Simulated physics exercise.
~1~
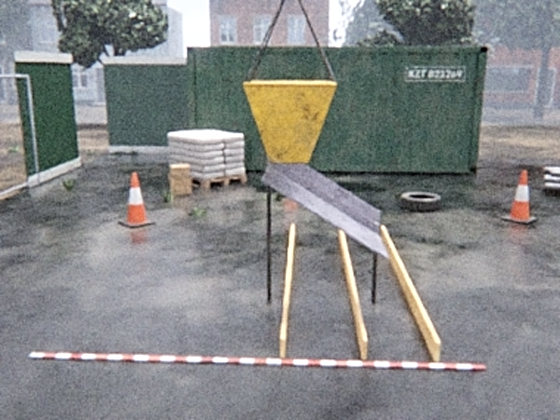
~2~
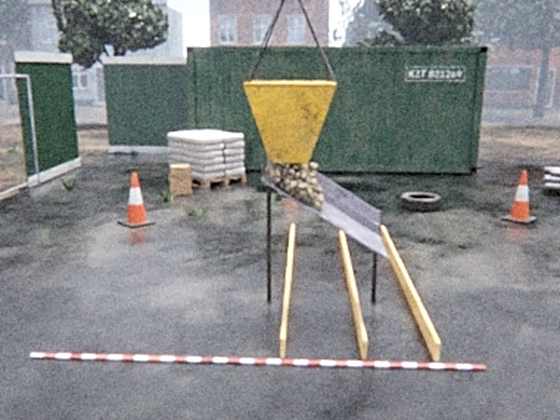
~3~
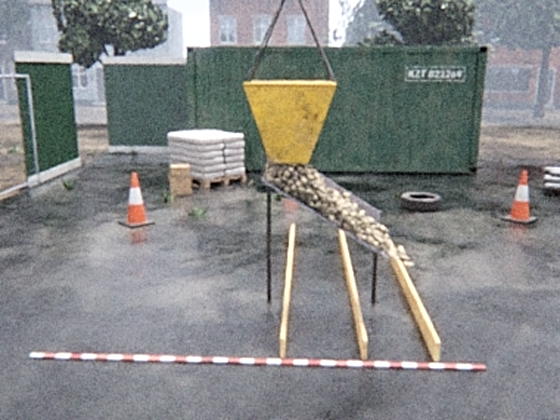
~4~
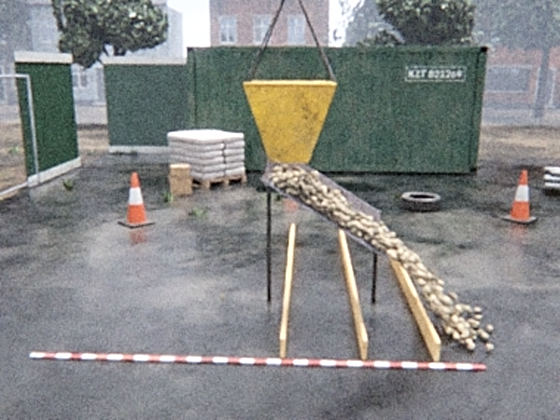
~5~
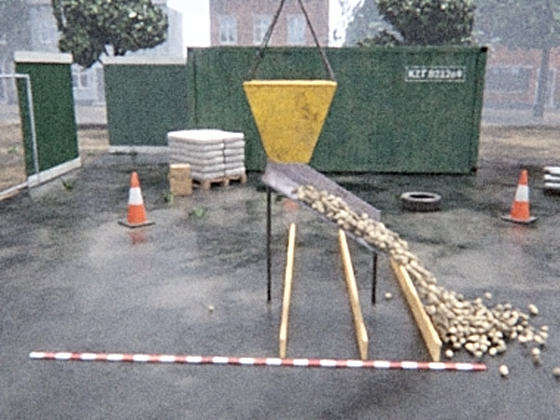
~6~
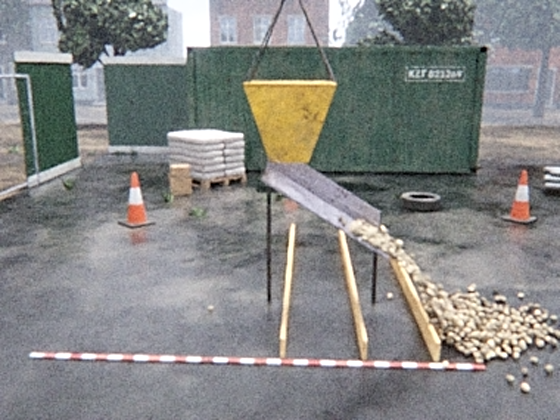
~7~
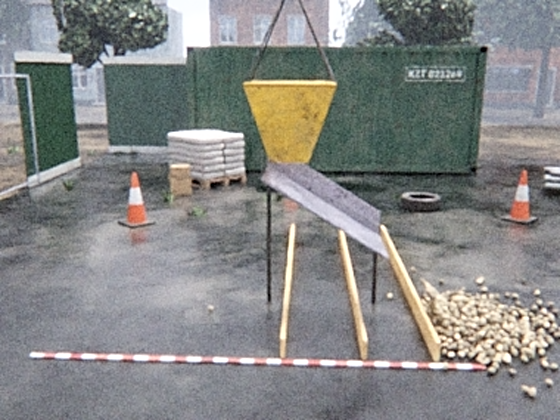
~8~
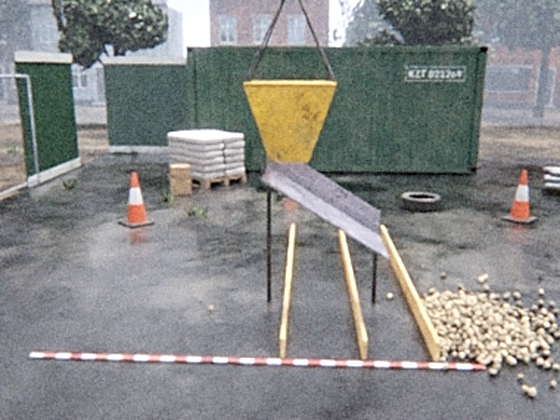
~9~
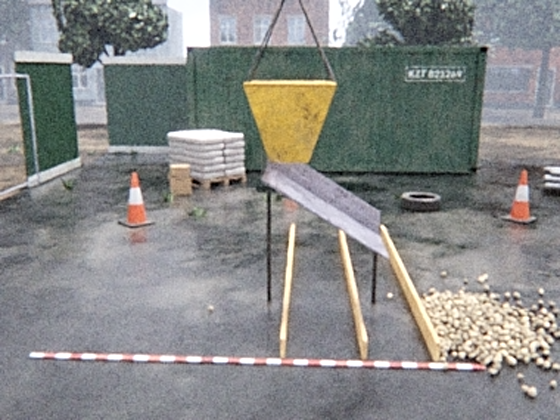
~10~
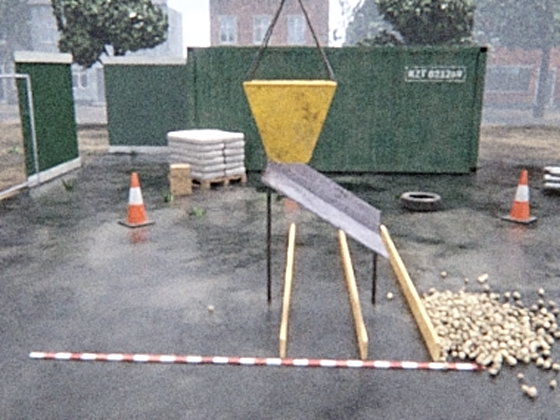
A wet paved yard is seen from a fixed, slightly raised viewpoint, with a green shipping container, trees and brick buildings behind. A yellow skip hangs from cables above a sloping grey steel chute, with three wooden boards on the ground below, a red and white staff in front, and an orange cone on either side. Pale, rounded stones drop from the skip onto the steel and slide down to the right. They pour off the lower end, pass over the rightmost board and scatter beyond it. The chute empties, and the stones settle in a heap right of the boards, leaving both bays clear.
